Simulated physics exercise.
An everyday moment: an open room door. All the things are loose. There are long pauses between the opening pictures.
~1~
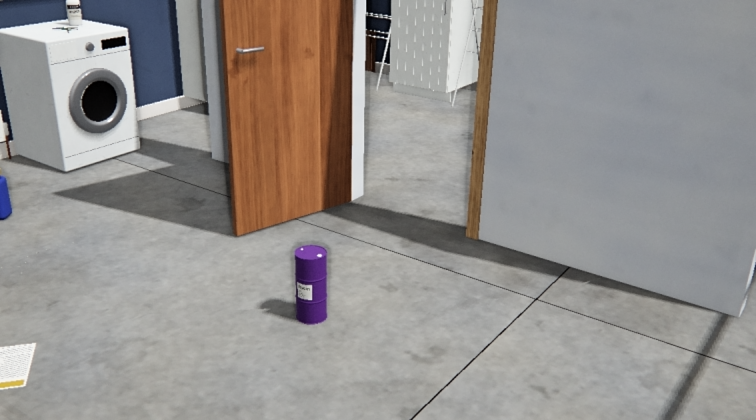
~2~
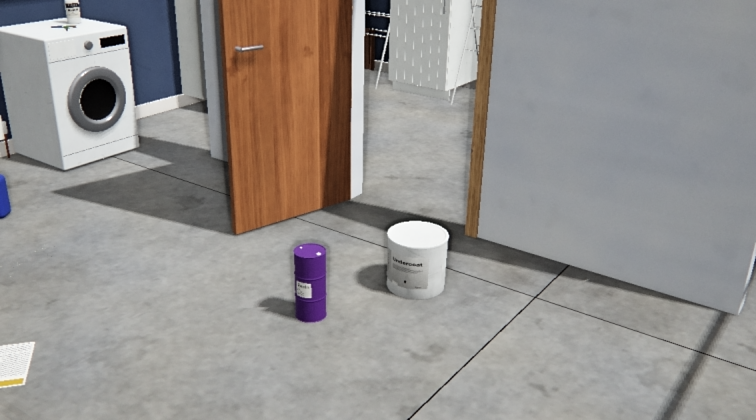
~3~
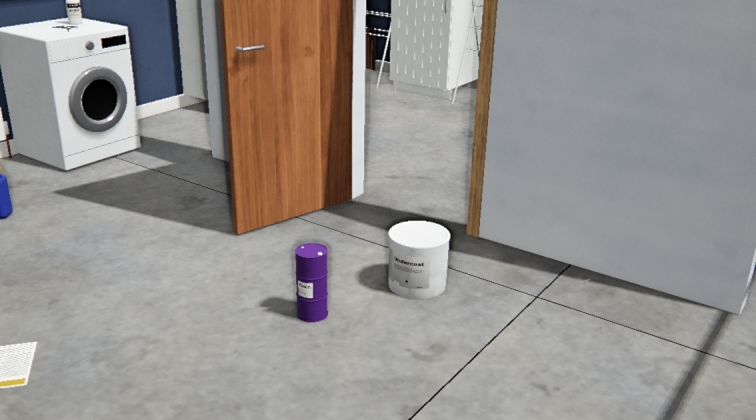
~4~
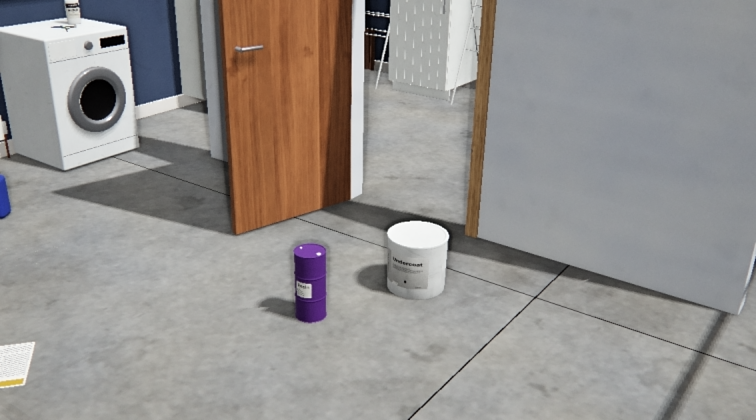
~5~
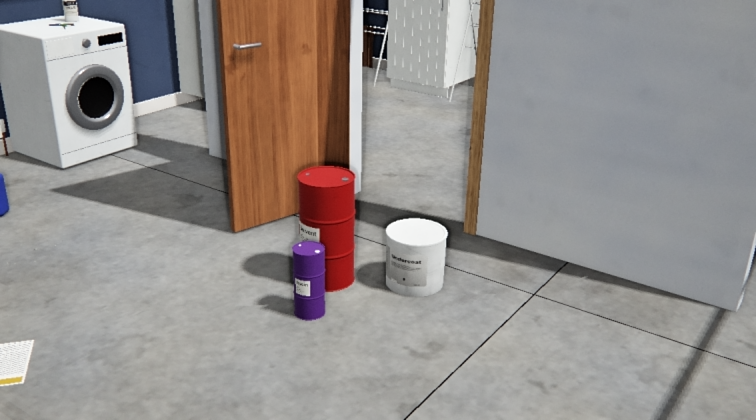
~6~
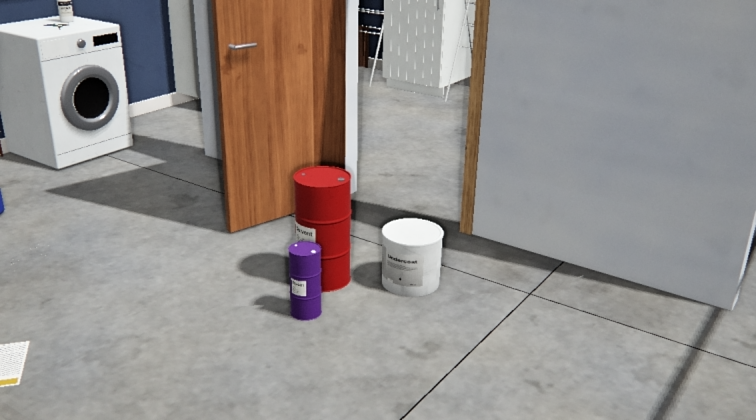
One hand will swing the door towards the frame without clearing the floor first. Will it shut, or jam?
As it turns out, it reaches the frame.
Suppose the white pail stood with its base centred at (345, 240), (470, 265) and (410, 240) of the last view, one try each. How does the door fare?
First try: It is blocked; second try: It shuts; third try: It jams.
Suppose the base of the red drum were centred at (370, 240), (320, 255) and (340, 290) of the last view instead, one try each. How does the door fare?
First try: It is blocked; second try: It stops short; third try: It reaches the frame.
Then, 1.10 s after the last picture, open by 70°.
Then, 1.90 s after the last picture, open by 32°.
At rest, open by 0°; all 3 in place. Seen from the same camera at the end, red drum near (323, 229).
